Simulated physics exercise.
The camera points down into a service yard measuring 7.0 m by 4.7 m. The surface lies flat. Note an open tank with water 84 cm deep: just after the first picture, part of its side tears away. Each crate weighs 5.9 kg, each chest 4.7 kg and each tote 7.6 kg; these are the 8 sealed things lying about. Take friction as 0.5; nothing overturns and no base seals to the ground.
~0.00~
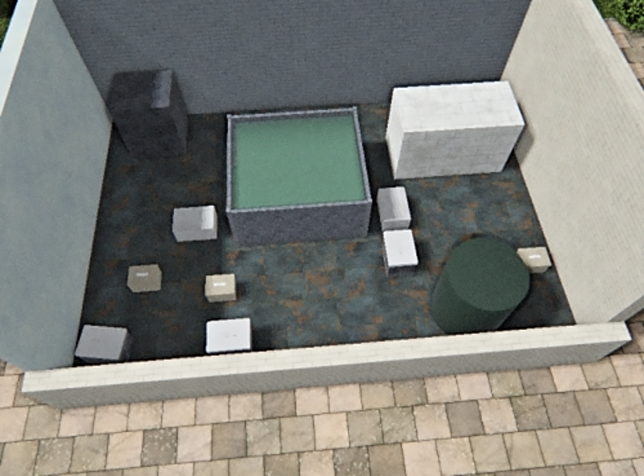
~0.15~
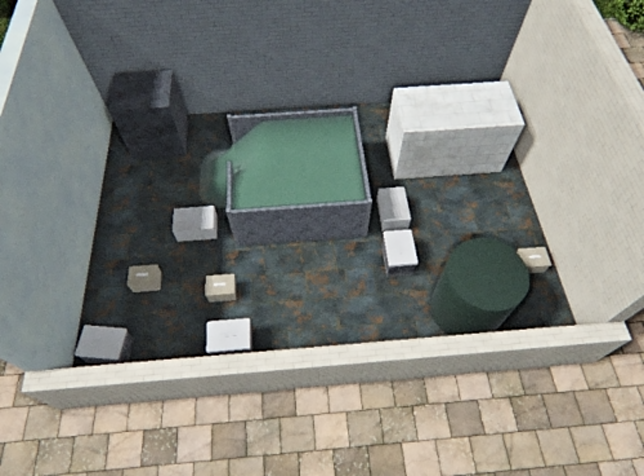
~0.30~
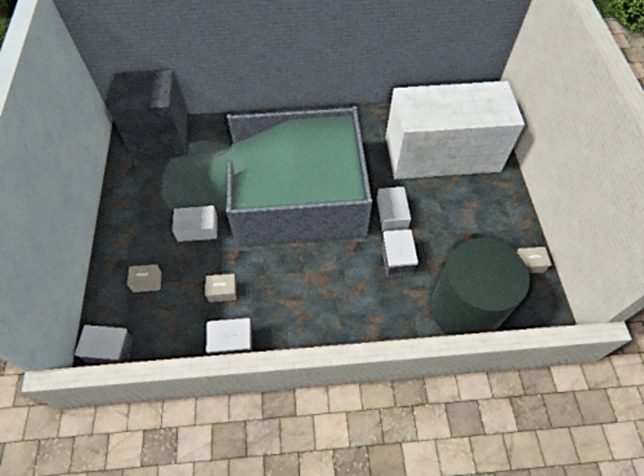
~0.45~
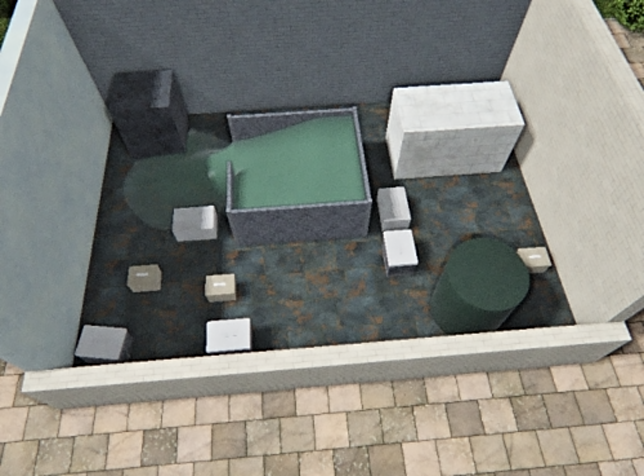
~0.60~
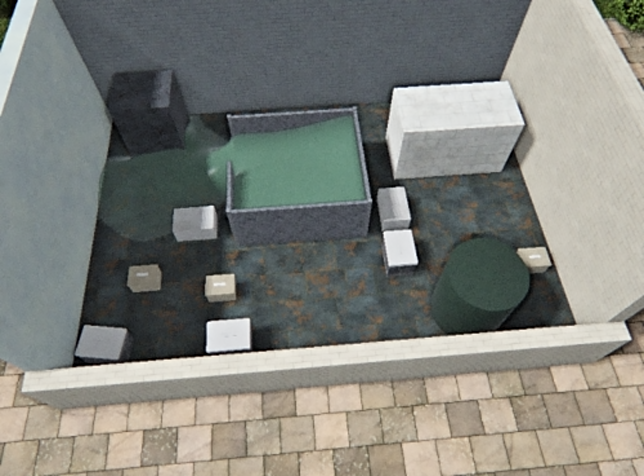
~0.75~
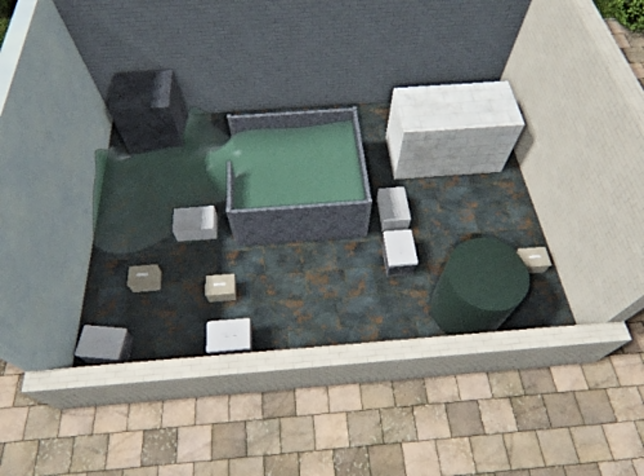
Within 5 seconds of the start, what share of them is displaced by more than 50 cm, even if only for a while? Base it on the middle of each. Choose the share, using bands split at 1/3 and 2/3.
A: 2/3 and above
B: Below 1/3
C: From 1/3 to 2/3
From 1/3 to 2/3.
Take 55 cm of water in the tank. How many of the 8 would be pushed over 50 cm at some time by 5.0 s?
That would give 3.
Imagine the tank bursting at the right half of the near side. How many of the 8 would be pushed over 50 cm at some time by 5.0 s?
In that case the number is 6.
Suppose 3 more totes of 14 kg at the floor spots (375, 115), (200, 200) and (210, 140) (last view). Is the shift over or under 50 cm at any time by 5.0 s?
In turn: More, more, over.
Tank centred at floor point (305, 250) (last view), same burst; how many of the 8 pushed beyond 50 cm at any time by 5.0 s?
Result: 5 of them.
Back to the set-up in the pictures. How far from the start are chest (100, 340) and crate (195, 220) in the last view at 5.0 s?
The first is off by 400 cm, the second by 10 cm.
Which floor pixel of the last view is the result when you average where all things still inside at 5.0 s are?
Around (370, 253).
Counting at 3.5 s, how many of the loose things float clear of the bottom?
By my count, 1.
After 1.1 s 0 of 8 are over 50 cm from their spots; 0 afloat.
After 2.2 s 0 of 8 are over 50 cm from their spots; 1 afloat.
After 3.5 s 3 of 8 are over 50 cm from their spots; 1 afloat.
After 5.0 s 5 of 8 are over 50 cm from their spots, and 5 have been at some point; 4 afloat.
